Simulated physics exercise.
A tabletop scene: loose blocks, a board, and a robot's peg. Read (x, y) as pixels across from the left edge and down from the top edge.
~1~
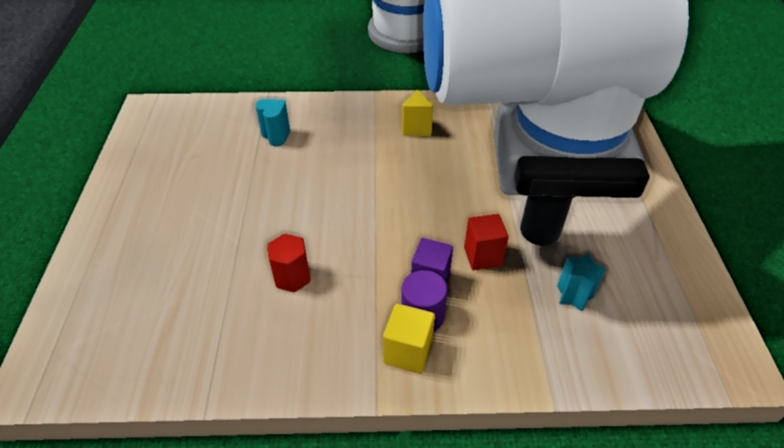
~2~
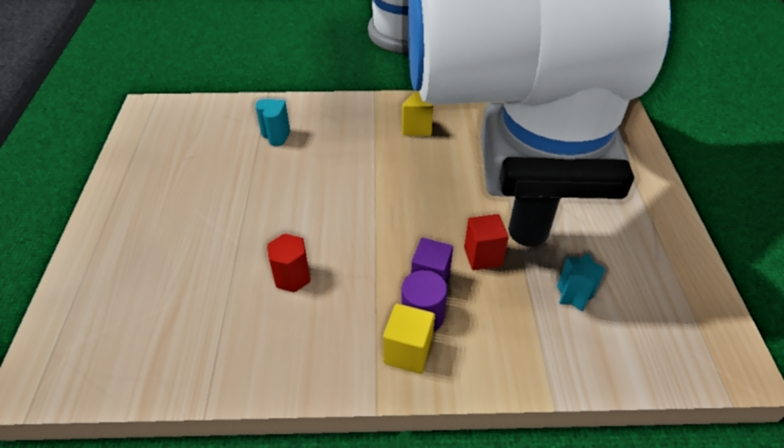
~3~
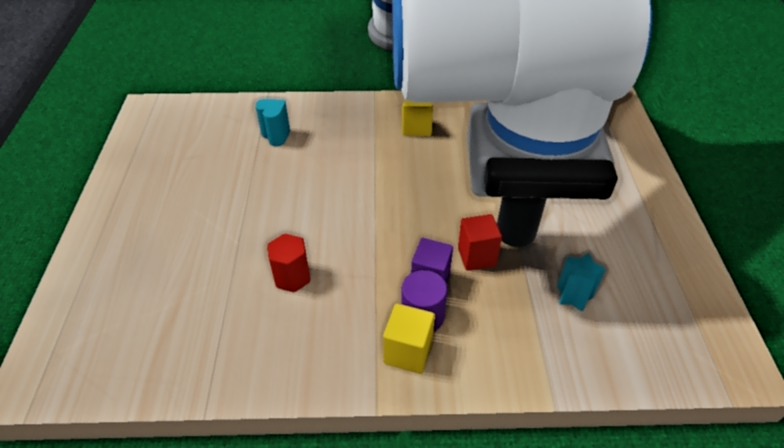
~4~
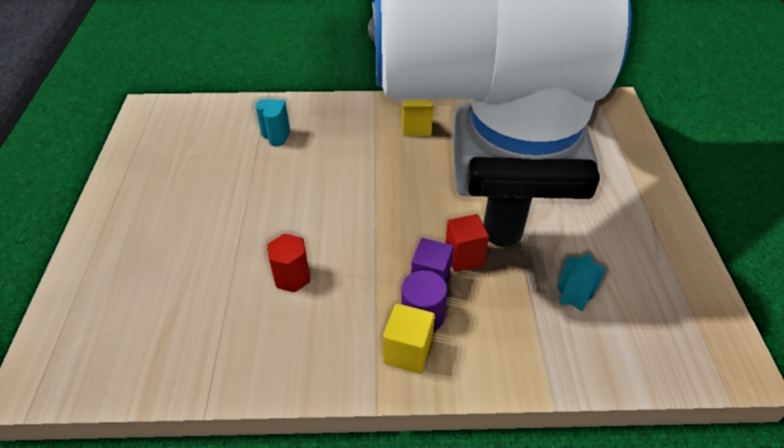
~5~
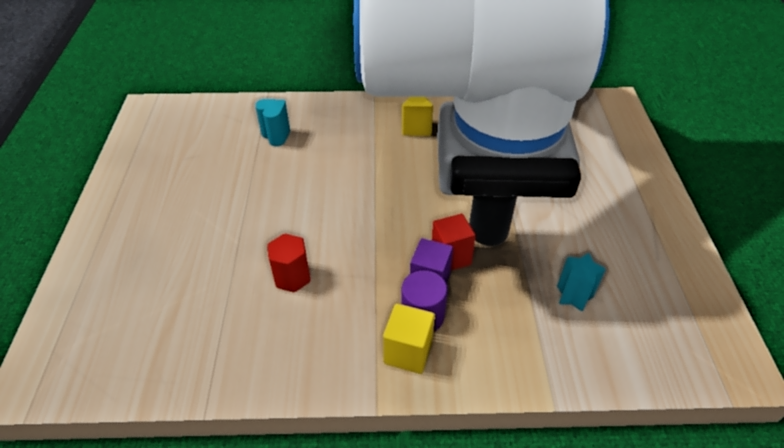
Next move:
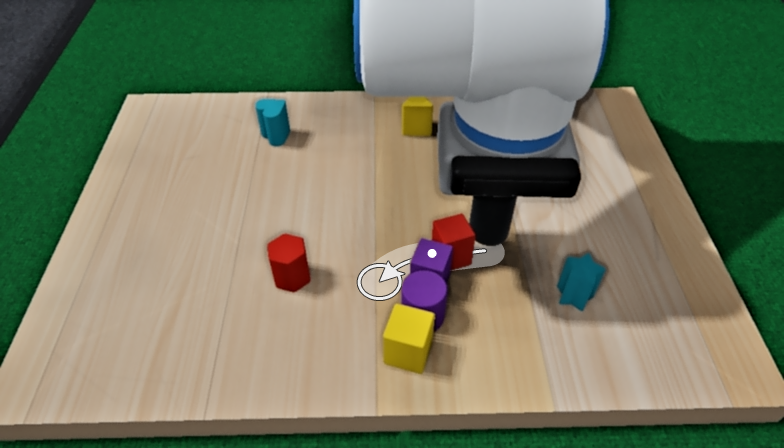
On a wooden tabletop scattered with red, yellow, purple and teal blocks, a white robot arm holds a black peg just right of a red block. The peg moves left, meets the red block and pushes it a short way left, up against the purple square block, while the other blocks stay practically still.
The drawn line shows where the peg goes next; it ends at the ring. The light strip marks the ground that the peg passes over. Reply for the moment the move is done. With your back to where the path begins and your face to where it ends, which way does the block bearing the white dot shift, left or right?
The left.
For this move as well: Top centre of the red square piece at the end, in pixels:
I'd say the red square piece ends with its top centre at (345, 238).
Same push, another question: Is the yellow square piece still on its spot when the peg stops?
My answer is no.
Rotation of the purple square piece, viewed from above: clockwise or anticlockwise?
Against the clock.
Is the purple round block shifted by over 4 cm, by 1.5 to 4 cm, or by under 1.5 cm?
It will move between 1.5 and 4 cm.
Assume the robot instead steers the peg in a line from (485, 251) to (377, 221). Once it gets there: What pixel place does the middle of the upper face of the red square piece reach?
The middle of its upper face should be somewhere near (398, 226).
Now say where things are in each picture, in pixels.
The first frame shows lower end of the peg at (540, 232), tops of blocks, yellow square piece at (409, 324), purple round block at (425, 287), purple square piece at (433, 253), red square piece at (488, 226).
The second frame shows peg at (528, 233), blocks as before.
The third frame shows peg at (516, 234), red square piece at (482, 227).
The fourth frame shows peg at (502, 233), red square piece at (468, 227).
The fifth frame shows peg at (488, 232), yellow square piece at (409, 324), purple round block at (425, 287), purple square piece at (432, 253), red square piece at (454, 227).
The drawn path runs from (485, 251) through (447, 255) and (409, 261) to (380, 282); the dot is on the purple square piece.
The first path, step by step. One third of the way, peg at (448, 237); purple square piece at (426, 255), turned 15° anticlockwise; red square piece at (412, 228), turned 15° clockwise.
Two thirds of the way, peg at (409, 243); yellow square piece at (409, 332); purple round block at (423, 295); purple square piece at (413, 263), turned 35° anticlockwise; red square piece at (371, 232), turned 25° clockwise.
At the end, peg at (379, 264); yellow square piece at (409, 342), turned 15° clockwise; purple round block at (428, 306); purple square piece at (404, 277), turned 65° anticlockwise; red square piece at (345, 238), turned 50° clockwise.
